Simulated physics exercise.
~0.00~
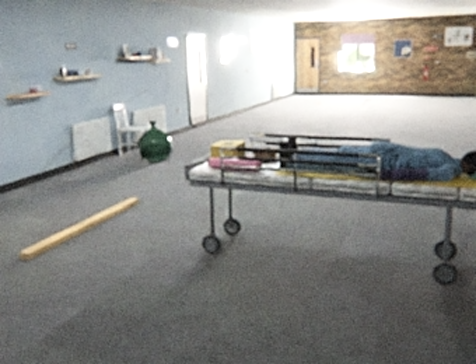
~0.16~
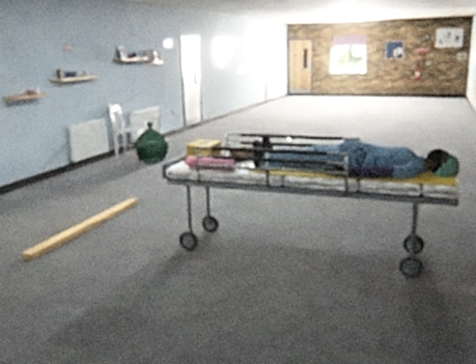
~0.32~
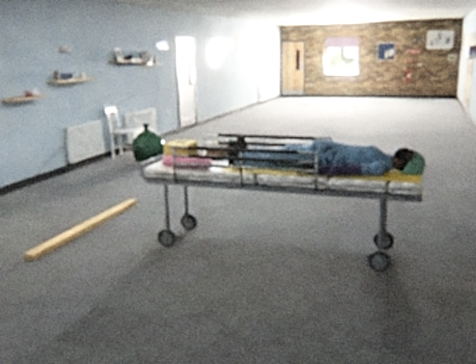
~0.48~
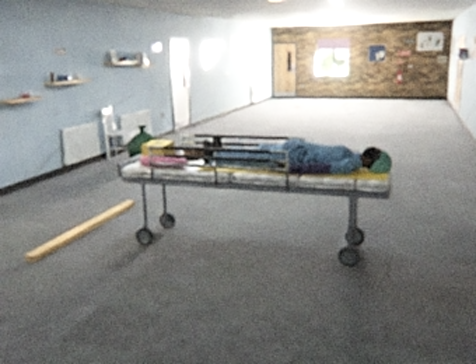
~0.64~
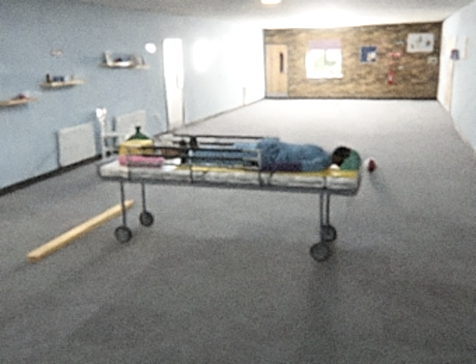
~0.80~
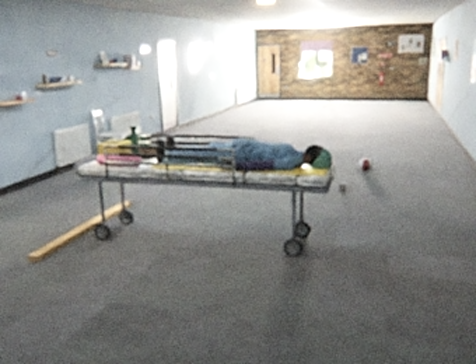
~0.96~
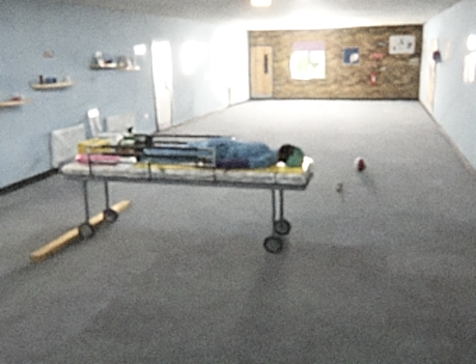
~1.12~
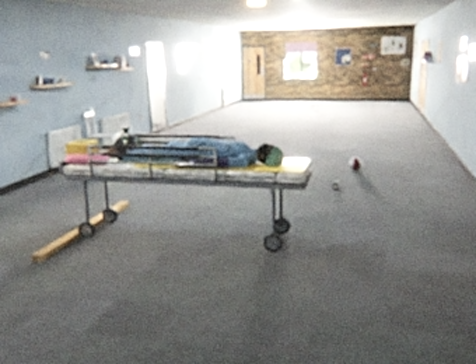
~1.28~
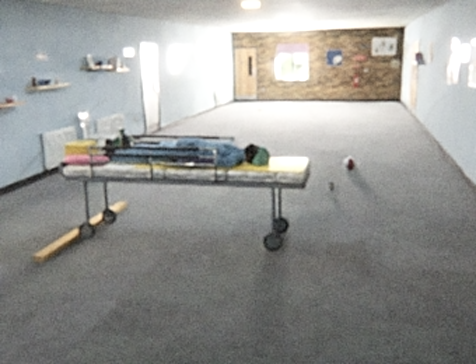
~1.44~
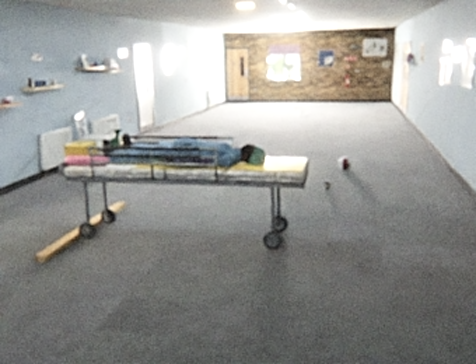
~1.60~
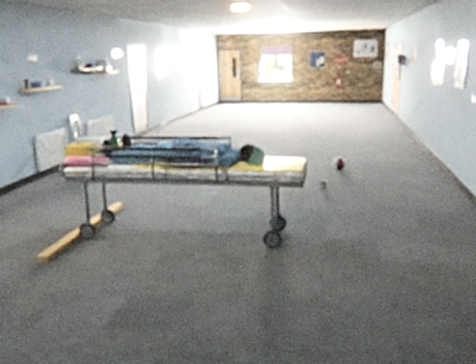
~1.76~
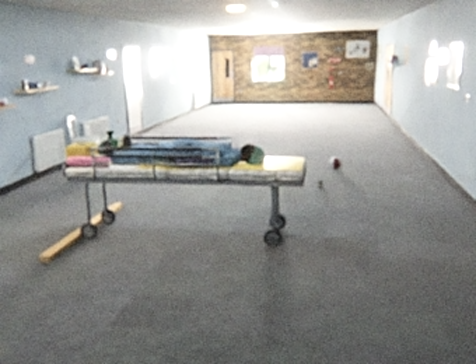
A long, grey-carpeted room with pale blue walls and a brick far wall is seen from slightly above, the view drifting gently sideways. A wheeled trolley carries a person in blue lying with the dark and green head to the right, beside pink and yellow items at the left end. A green round object and a white chair stand by the left wall, and a wooden beam lies on the floor. The trolley rolls left until it stops abruptly at the beam, staying level. The person slides slightly left along it, then settles, still aboard with the items.
